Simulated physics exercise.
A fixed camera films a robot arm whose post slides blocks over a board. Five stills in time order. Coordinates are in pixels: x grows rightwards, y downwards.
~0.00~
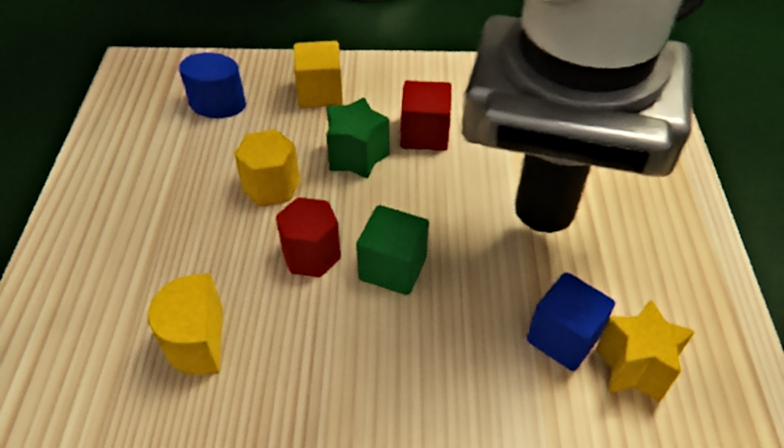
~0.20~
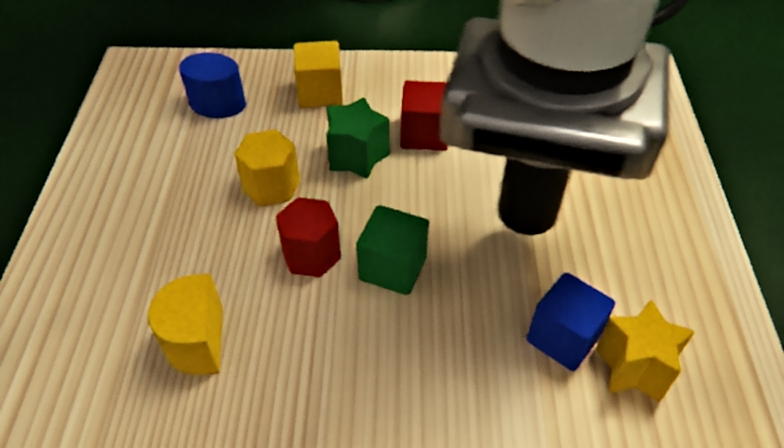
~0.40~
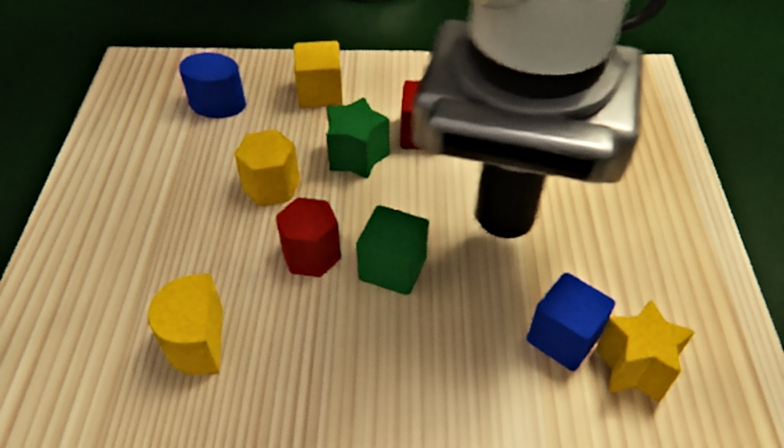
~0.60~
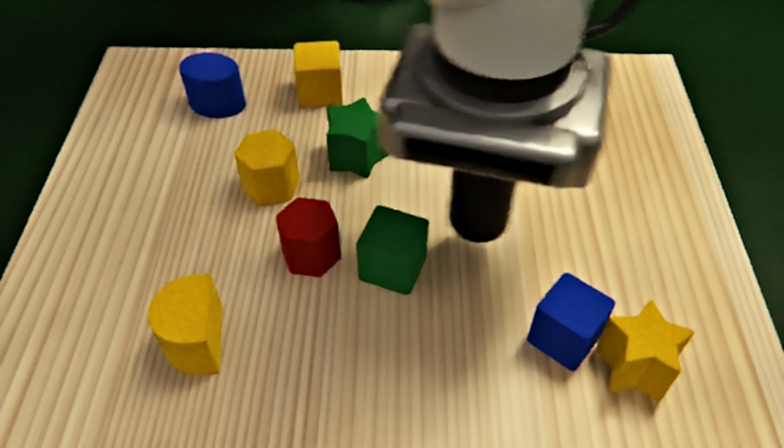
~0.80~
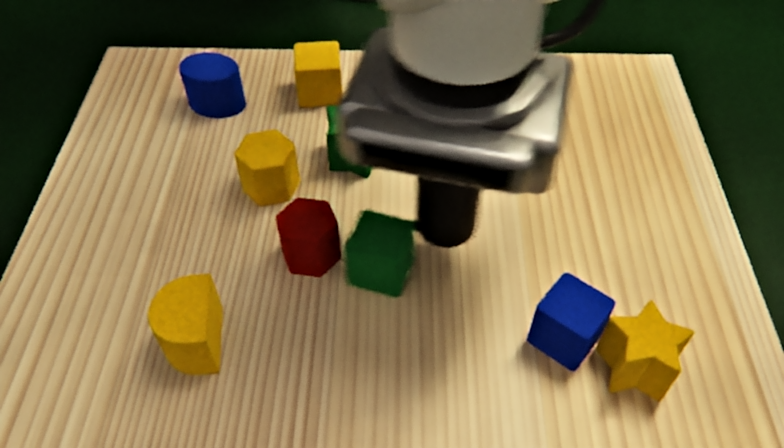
A robot arm with a black post slid left over a wooden board scattered with red, yellow, green and blue blocks, then nudged the green cube slightly left, close beside the red six-sided block.
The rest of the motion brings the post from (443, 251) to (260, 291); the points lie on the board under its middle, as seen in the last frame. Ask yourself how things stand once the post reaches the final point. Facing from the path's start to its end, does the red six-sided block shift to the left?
Going by the path, no.
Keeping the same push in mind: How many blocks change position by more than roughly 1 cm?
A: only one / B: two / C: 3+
B.
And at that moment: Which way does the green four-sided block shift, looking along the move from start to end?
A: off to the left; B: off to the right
A (off to the left)
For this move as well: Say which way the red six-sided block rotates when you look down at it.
Turns clockwise.
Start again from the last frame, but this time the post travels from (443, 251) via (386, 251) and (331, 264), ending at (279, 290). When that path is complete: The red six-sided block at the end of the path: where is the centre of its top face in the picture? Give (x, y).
Expect it around (222, 230).
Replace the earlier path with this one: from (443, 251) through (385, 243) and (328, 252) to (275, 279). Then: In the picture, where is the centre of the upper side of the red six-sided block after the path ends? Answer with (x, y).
Expect it around (205, 238).
The first path, step by step. One third of the way, post (384, 237); red six-sided block (273, 221), turned 50° clockwise; green four-sided block (322, 258), turned 20° anticlockwise.
Two thirds of the way, post (319, 251); red six-sided block (262, 222), turned 65° clockwise; green four-sided block (275, 284), turned 65° anticlockwise.
At the end, post (253, 264); yellow D-shaped block unmoved; red six-sided block (220, 217), turned 125° clockwise; green four-sided block (237, 310), turned 105° anticlockwise.
